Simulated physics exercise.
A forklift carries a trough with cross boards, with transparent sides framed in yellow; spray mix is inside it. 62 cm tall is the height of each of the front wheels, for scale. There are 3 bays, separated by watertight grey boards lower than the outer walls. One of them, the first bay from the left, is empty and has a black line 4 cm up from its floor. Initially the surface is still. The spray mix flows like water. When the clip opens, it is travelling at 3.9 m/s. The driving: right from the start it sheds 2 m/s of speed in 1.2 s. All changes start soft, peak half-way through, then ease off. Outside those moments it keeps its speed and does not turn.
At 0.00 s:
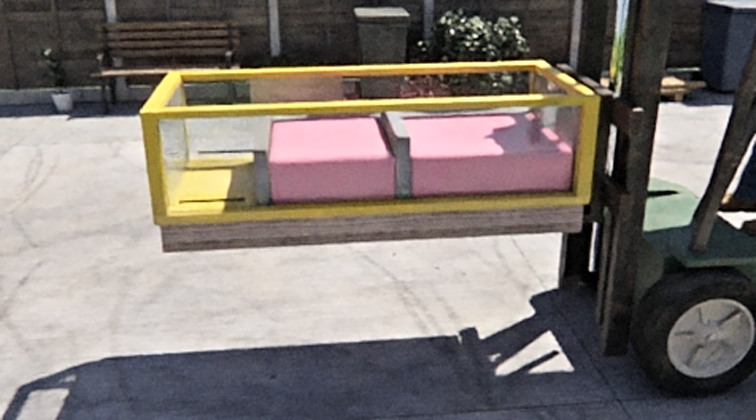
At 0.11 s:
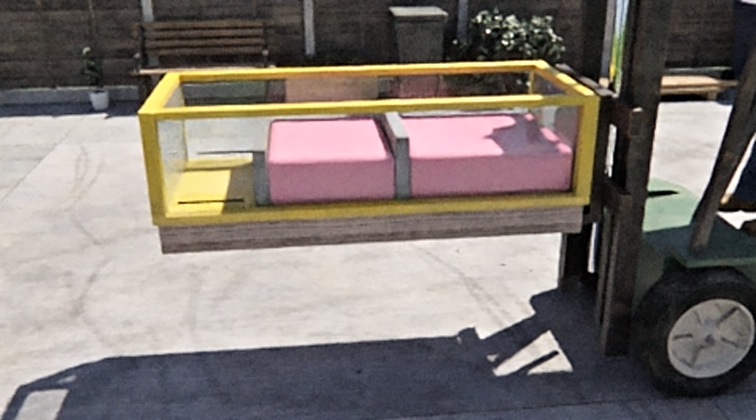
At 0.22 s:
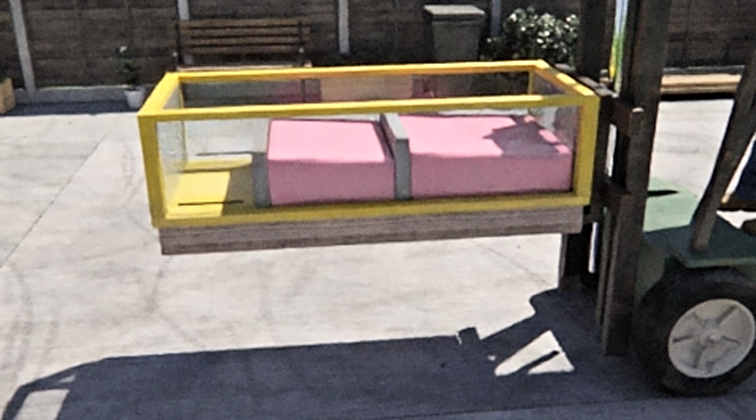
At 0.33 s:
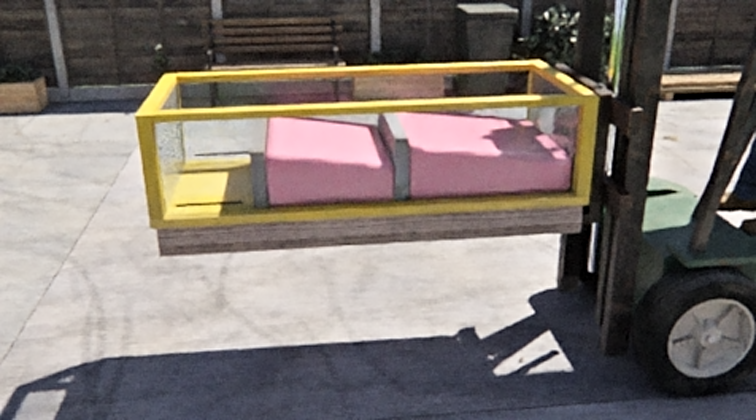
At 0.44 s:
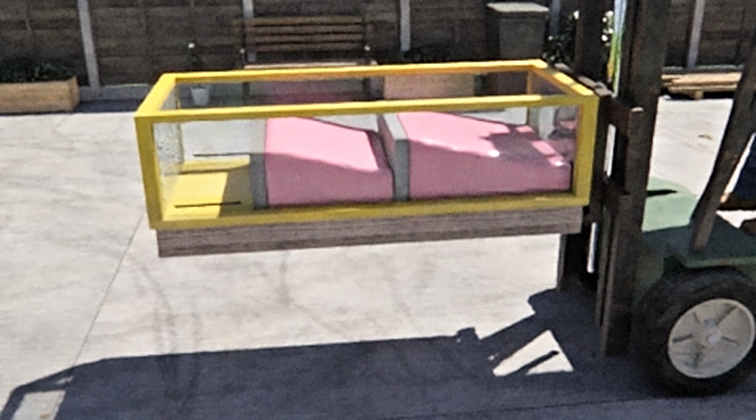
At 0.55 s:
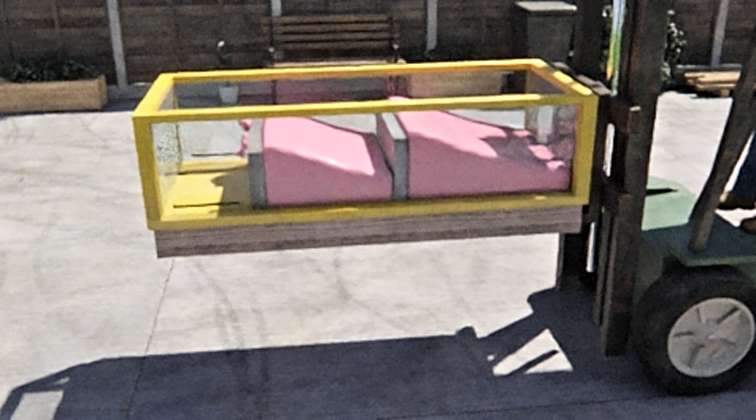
A forklift carried a yellow-framed clear trough of pink liquid past a bench and fence; the pink surface, flat at first, sloped and grew wavy, with a little splashing up near the dividers.
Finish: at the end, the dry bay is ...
... wet below its mark.
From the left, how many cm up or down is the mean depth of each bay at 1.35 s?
From the left: 2 up, 0, 1 down.
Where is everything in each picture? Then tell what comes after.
In the first frame, surface heights from the left, dry, (327, 122), (460, 117); board top at (259, 151) and (404, 138); the front is on the left, levels are read along the far wall; a wheel hub at (716, 343).
In the second frame, surface heights from the left, dry, (326, 122), (460, 117).
In the third frame, surface heights from the left, dry, (325, 122), (459, 118).
In the fourth frame, surface heights from the left, dry, (324, 123), (458, 117).
In the fifth frame, surface heights from the left, dry, (323, 123), (458, 117).
In the sixth frame, surface heights from the left, barely wet, (322, 124), (456, 117); a wheel hub at (716, 343).
By 0.95 s the mean depths from the left are 2, 20, 19 cm.
By 1.35 s the mean depths from the left are 2, 21, 19 cm.
By 1.85 s the mean depths from the left are 2, 21, 19 cm.
By 4.18 s the mean depths from the left are 2, 21, 19 cm.
